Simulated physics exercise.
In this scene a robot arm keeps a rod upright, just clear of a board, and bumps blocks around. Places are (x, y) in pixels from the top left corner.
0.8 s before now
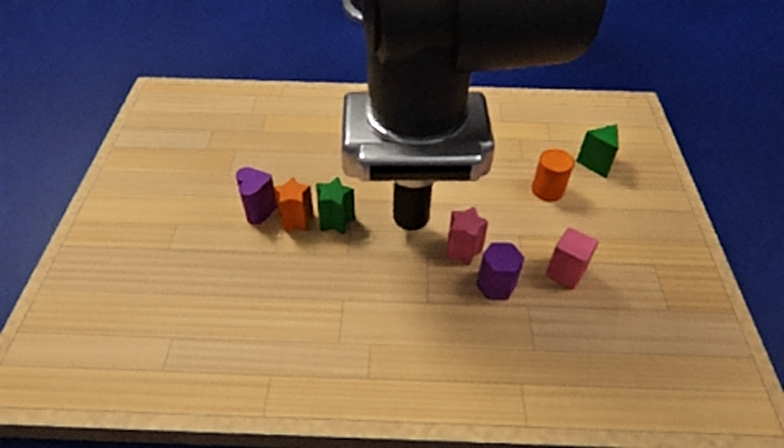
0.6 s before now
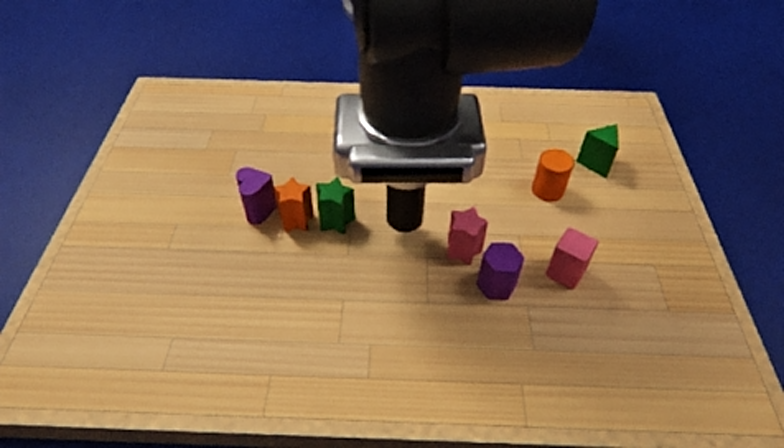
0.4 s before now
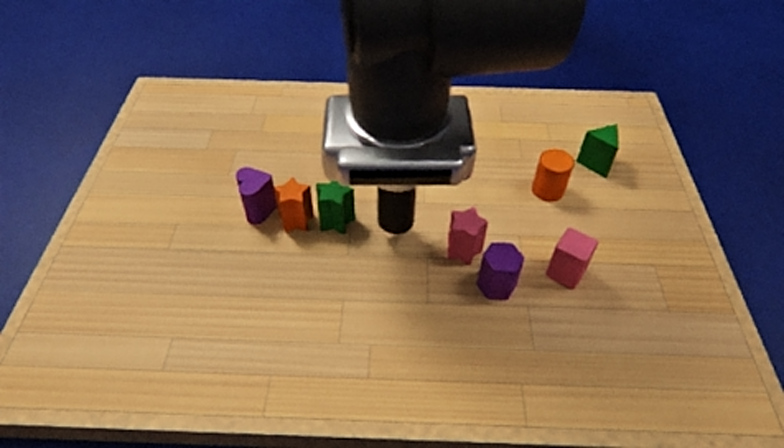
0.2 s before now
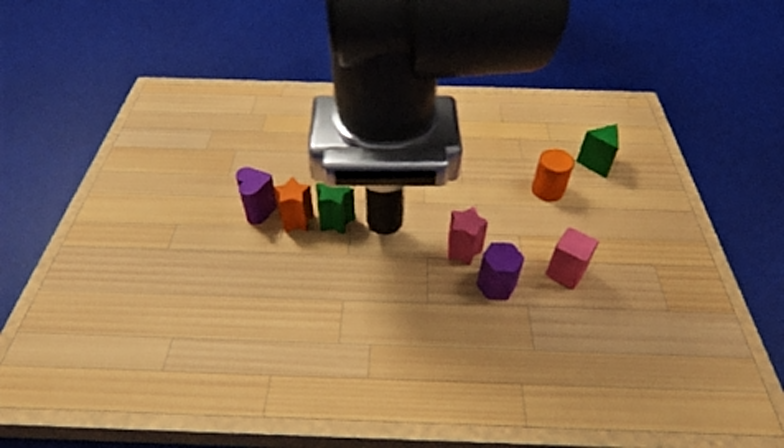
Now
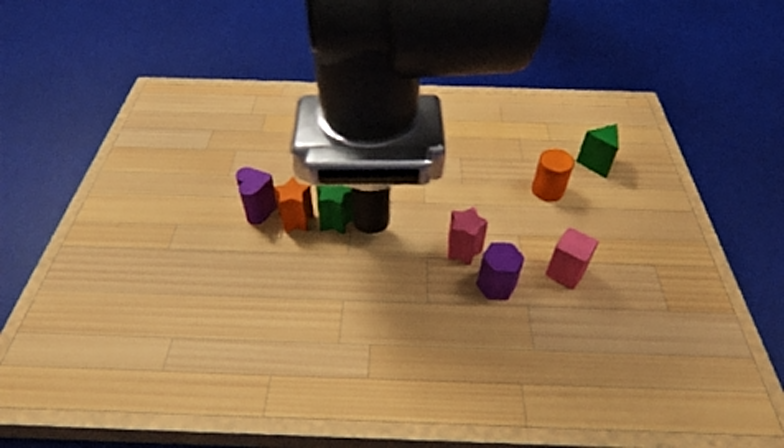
A dark robot arm slides its rod a short way left toward the green star block.
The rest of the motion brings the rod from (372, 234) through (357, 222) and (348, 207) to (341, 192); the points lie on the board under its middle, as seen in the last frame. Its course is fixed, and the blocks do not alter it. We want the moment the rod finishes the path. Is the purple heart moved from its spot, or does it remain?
At the moment the path ends, the purple heart still stands where it did.
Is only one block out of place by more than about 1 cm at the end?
My answer is yes.
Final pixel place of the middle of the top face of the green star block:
It comes to (309, 171).
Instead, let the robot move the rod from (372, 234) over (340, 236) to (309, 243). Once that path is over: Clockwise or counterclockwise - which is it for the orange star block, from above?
Answer: Anticlockwise.
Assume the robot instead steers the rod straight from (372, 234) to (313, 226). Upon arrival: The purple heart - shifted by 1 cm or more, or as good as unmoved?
Gets moved.
The first path, step by step. Halfway along, rod (350, 200); green star block (318, 179), turned 15° anticlockwise.
At the end, rod (340, 179); purple heart unmoved; orange star block (286, 188), turned 25° anticlockwise; green star block (309, 171), turned 50° anticlockwise.
